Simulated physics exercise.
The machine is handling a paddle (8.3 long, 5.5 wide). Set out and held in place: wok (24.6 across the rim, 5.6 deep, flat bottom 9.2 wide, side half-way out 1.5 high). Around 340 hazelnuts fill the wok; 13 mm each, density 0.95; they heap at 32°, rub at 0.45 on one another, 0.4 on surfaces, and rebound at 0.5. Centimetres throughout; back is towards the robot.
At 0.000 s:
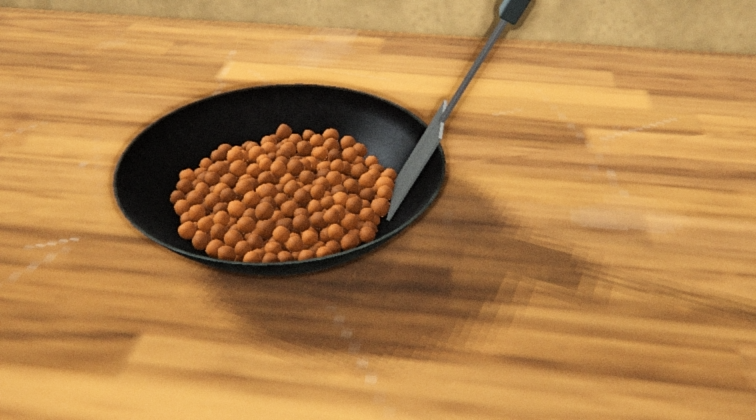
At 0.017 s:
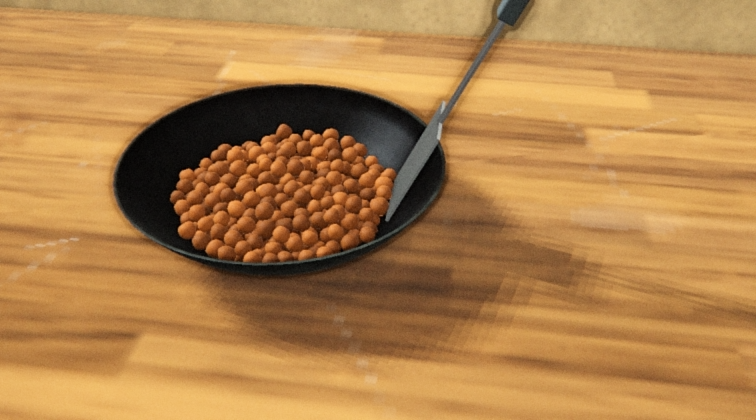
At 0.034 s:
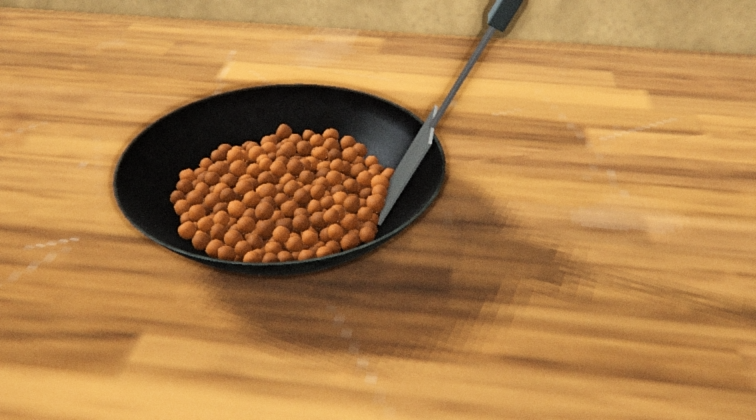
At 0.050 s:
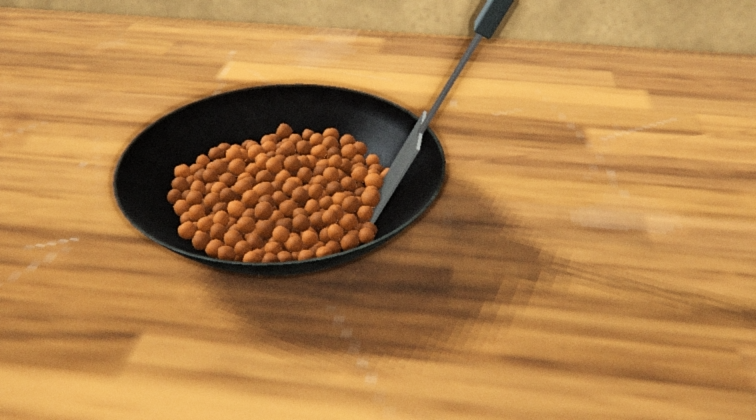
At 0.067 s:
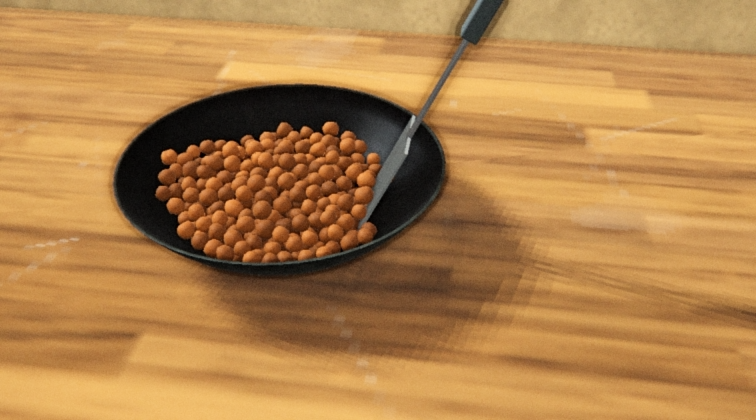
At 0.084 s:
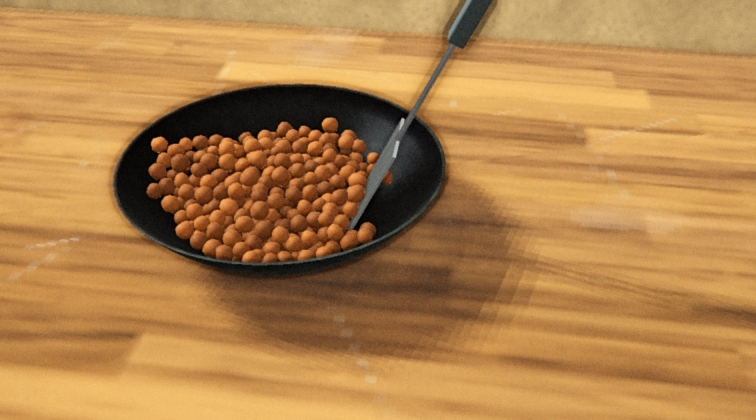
A grey paddle with a dark handle slides slowly leftward inside a black wok, pressing into the heaped hazelnuts, which shift and spread slightly to the left. The orange-brown nuts fill the middle of the wok, left of centre, with a soft shadow below and to the right. The steady view looks down at an angle on a striped wooden surface, with a beige strip behind.
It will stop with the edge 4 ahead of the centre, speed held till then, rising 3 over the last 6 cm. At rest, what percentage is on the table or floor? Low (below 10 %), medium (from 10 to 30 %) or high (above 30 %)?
Share on the table or floor: Low (below 10 %).
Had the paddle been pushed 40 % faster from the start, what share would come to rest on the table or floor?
In that case some 0 per cent.
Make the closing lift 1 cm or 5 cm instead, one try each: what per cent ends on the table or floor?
About 0 and 0 per cent.
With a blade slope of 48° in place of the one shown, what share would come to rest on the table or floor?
Then about 0 per cent.
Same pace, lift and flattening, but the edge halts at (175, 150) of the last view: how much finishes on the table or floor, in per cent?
About 15 per cent.
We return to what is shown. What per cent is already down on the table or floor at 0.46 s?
Roughly 0 per cent.
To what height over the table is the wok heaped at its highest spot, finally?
Some 7.0 cm.
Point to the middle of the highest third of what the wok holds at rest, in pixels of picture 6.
Near (194, 164).
By 0.15 s, sloping 65°, highest piece 7 above the table; 340 in the wok.
By 0.22 s, sloping 65°, highest piece 6 above the table; 339 in the wok, 1 on the table or floor.
By 0.46 s, sloping 65°, highest piece 7 above the table; 339 in the wok, 1 on the table or floor.
By 1.51 s, sloping 65°, highest piece 7 above the table; 339 in the wok, 1 on the table or floor.
Final count, 339 in the wok, 1 on the table or floor. That is 0 % on the table or floor.
